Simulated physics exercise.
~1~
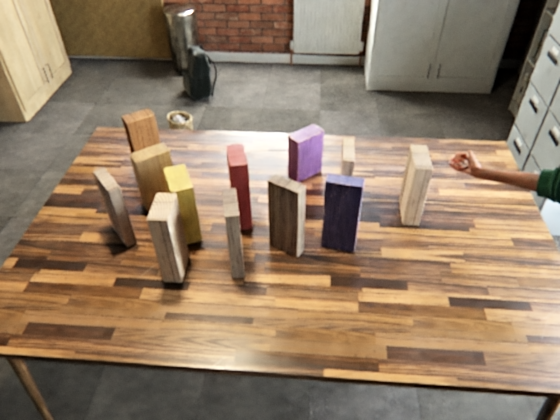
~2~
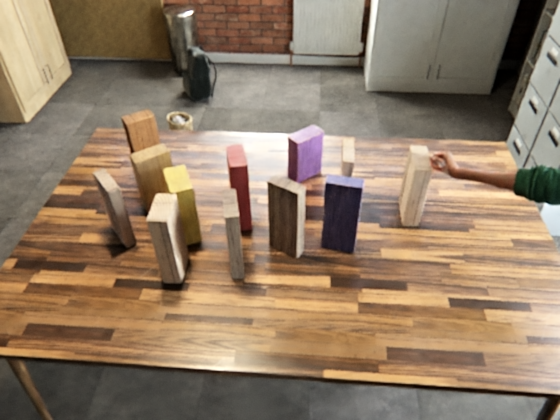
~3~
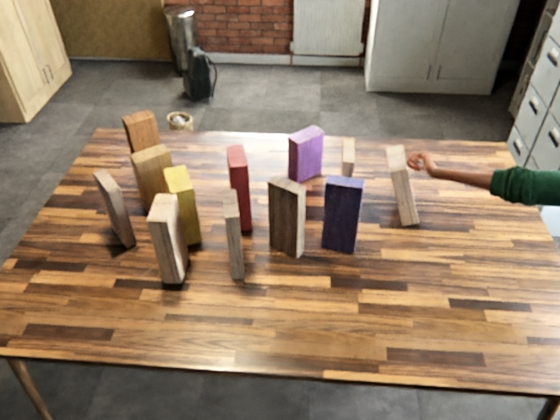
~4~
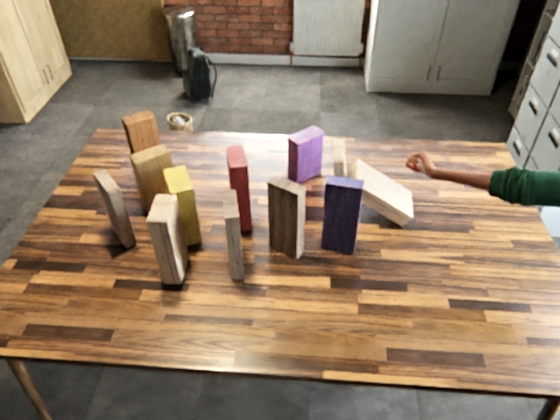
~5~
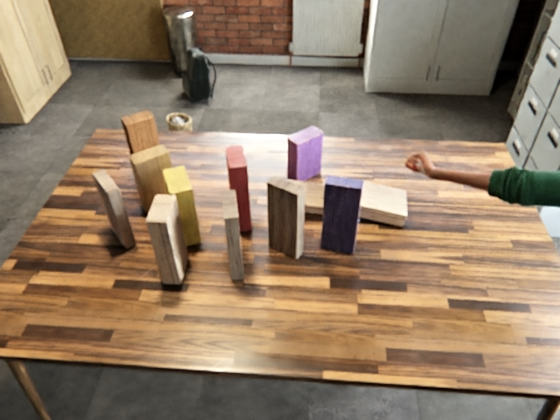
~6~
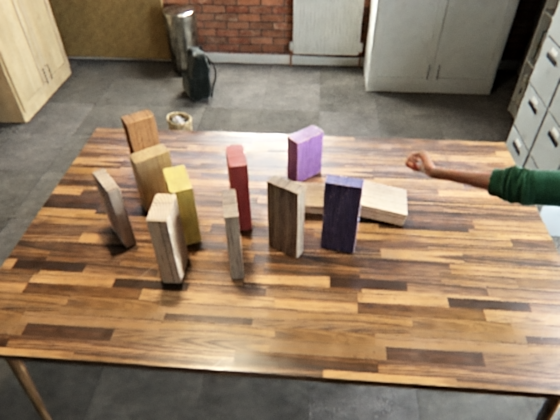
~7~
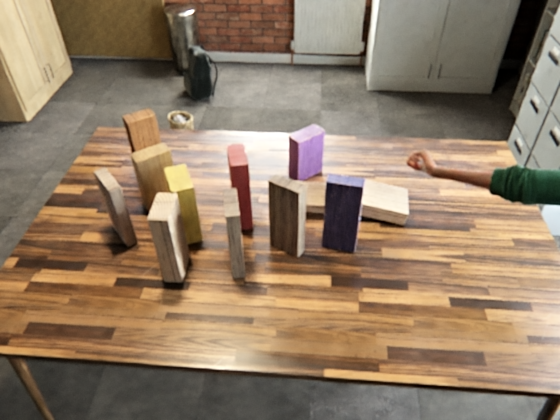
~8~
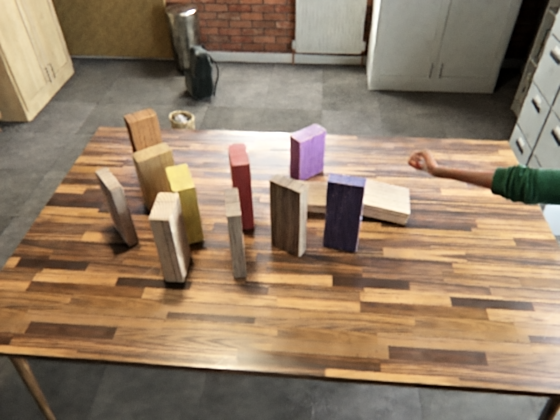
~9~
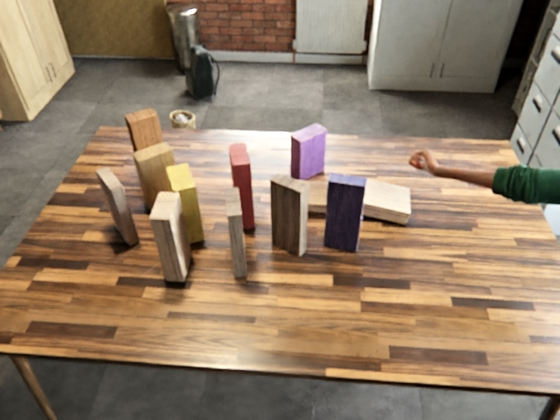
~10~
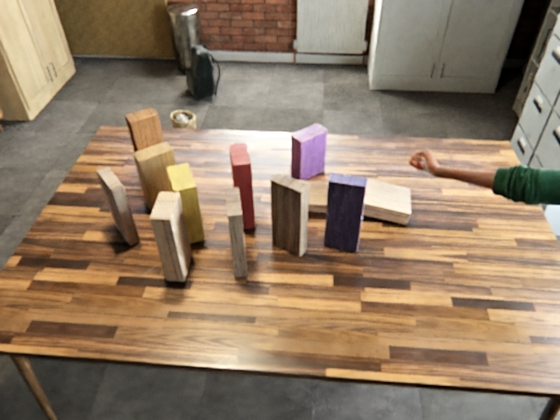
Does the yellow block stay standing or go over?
The yellow block stays standing. Only the pushed pale block and the small pale one beside it go down, well away to the right.
To begin with, a loose crowd of tall wooden blocks stands on a striped wooden table, and a hand in a green sleeve reaches in from the right. A finger meets the pale block at the right end and pushes it to the left until it leans. The hand then stops while the block keeps tipping towards a small pale block behind the blue one. Both drop onto their sides. Nothing else topples, and the yellow, red, purple and blue blocks are all still standing at the end, with the arm held still.
